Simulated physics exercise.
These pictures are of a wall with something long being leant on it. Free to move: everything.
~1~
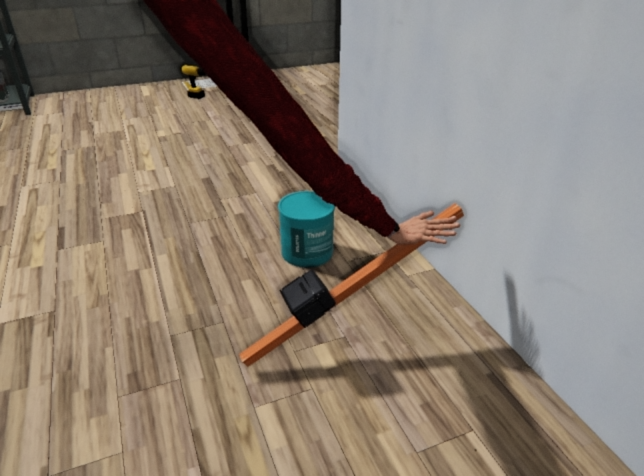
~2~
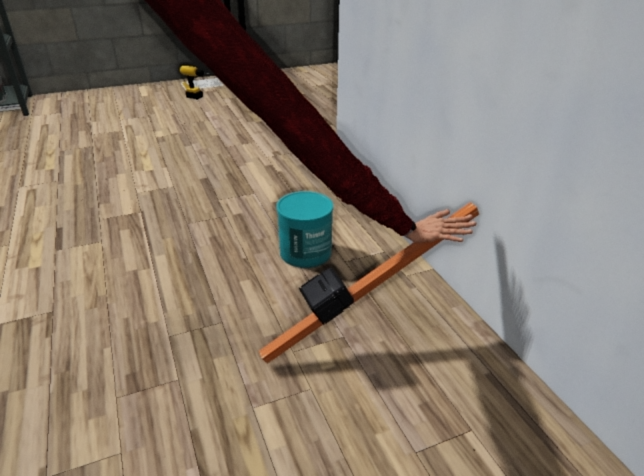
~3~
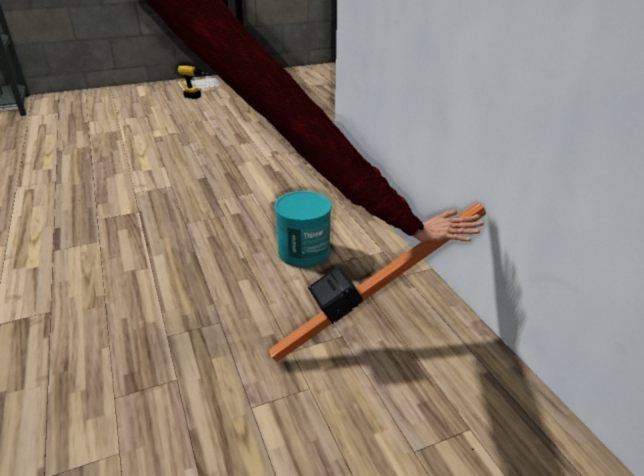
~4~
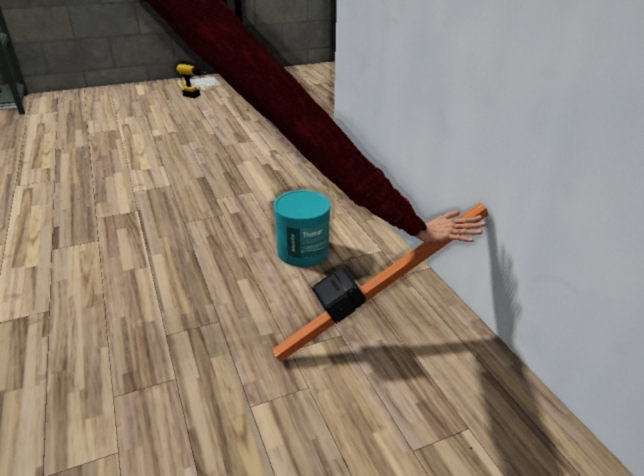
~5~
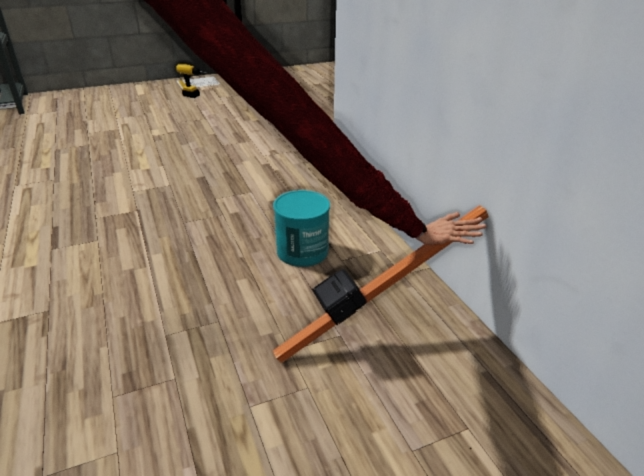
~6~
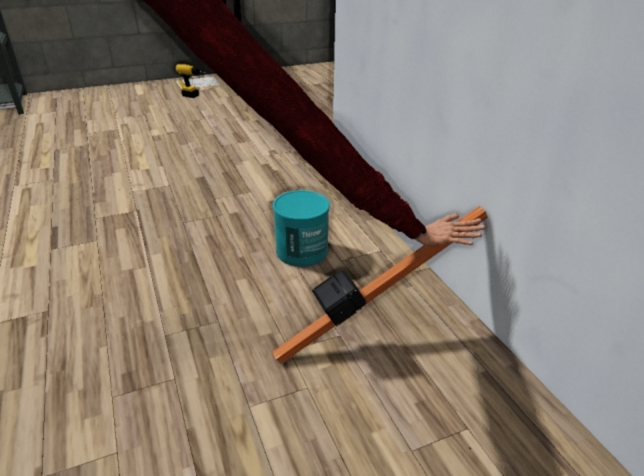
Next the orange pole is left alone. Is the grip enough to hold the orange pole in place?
No.
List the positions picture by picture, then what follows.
On its way; orange pole (352, 285); turquoise pail (307, 229), in the first picture.
On its way; orange pole (370, 282); turquoise pail (305, 230), in the second picture.
On its way; orange pole (378, 282); turquoise pail (304, 229), in the third picture.
On its way; orange pole (381, 282); turquoise pail (303, 228), in the fourth picture.
Propped up under the hand; orange pole (381, 284); turquoise pail (302, 228), in the fifth picture.
Propped up under the hand; orange pole (381, 285); turquoise pail (302, 228), in the sixth picture.
Then, 0.30 s past the last view, orange pole 13° lower than it was left near (371, 307).
Then, 0.50 s past the last view, orange pole 31° lower than it was left near (363, 322).
Finally, moved from the start, orange pole; turquoise pail still in place. Final places as the last picture's camera would see them, orange pole near (362, 332). The pole gives way.
